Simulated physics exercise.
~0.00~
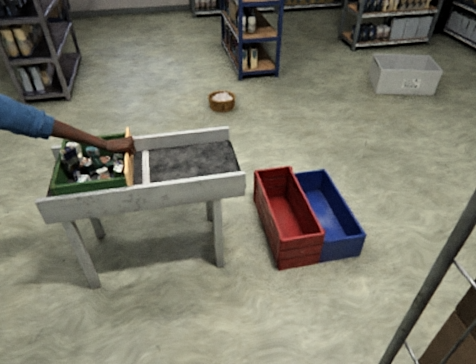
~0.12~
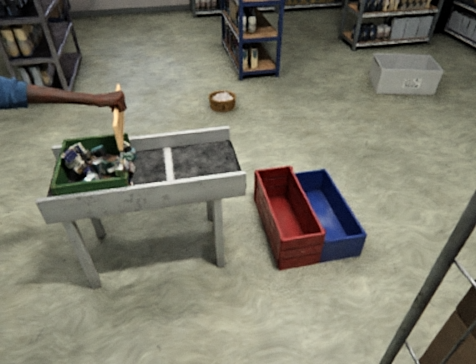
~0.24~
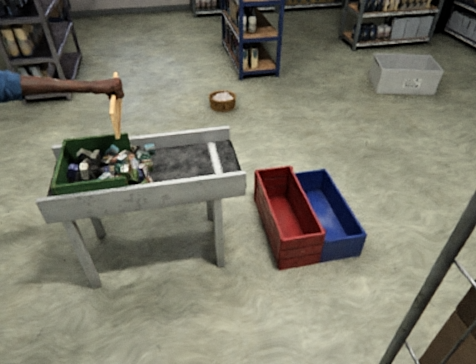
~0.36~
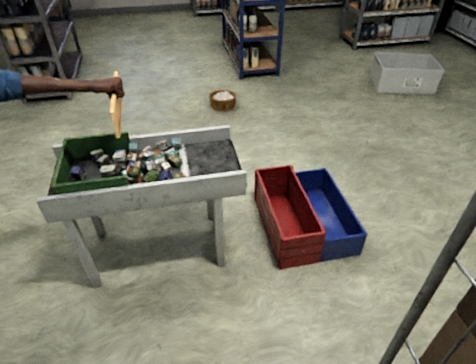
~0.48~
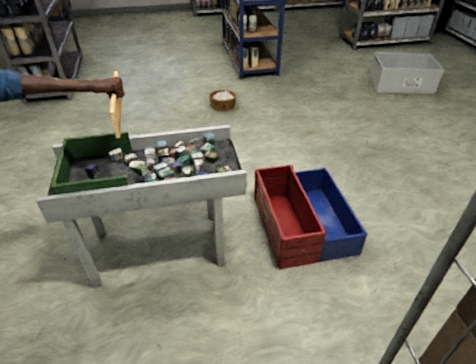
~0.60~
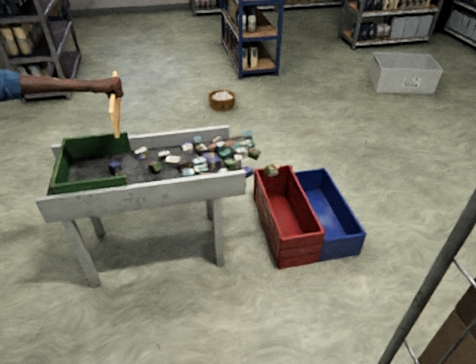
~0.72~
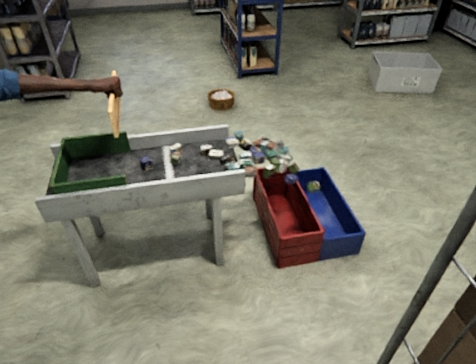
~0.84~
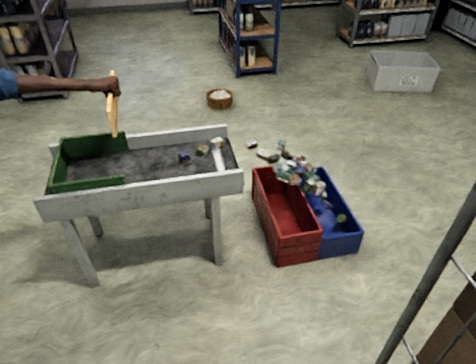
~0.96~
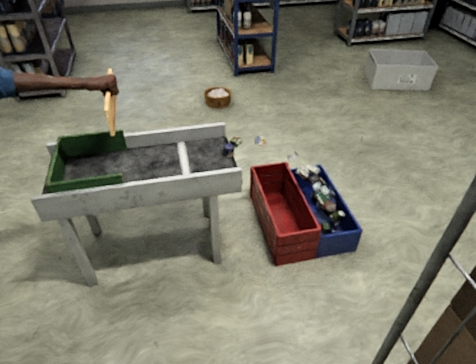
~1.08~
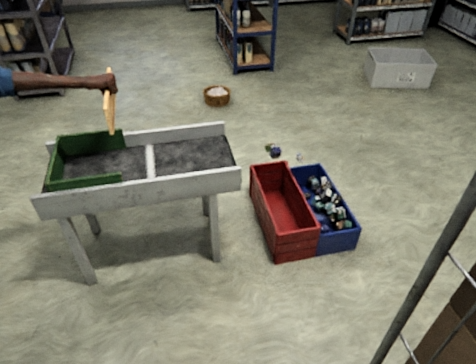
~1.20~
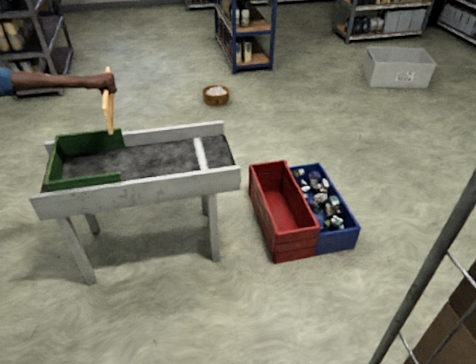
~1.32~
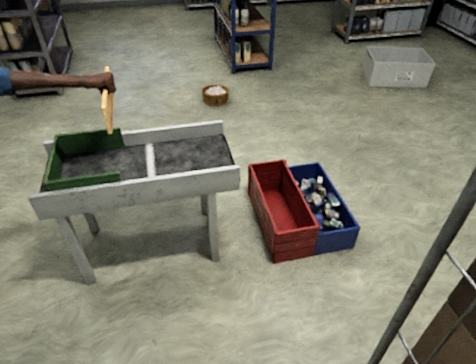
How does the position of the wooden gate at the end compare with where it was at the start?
At the start the gate stood down at the right side of the green pen, closing it off. By the end it was held up above the pen and slightly to the left, leaving the way onto the belt open.
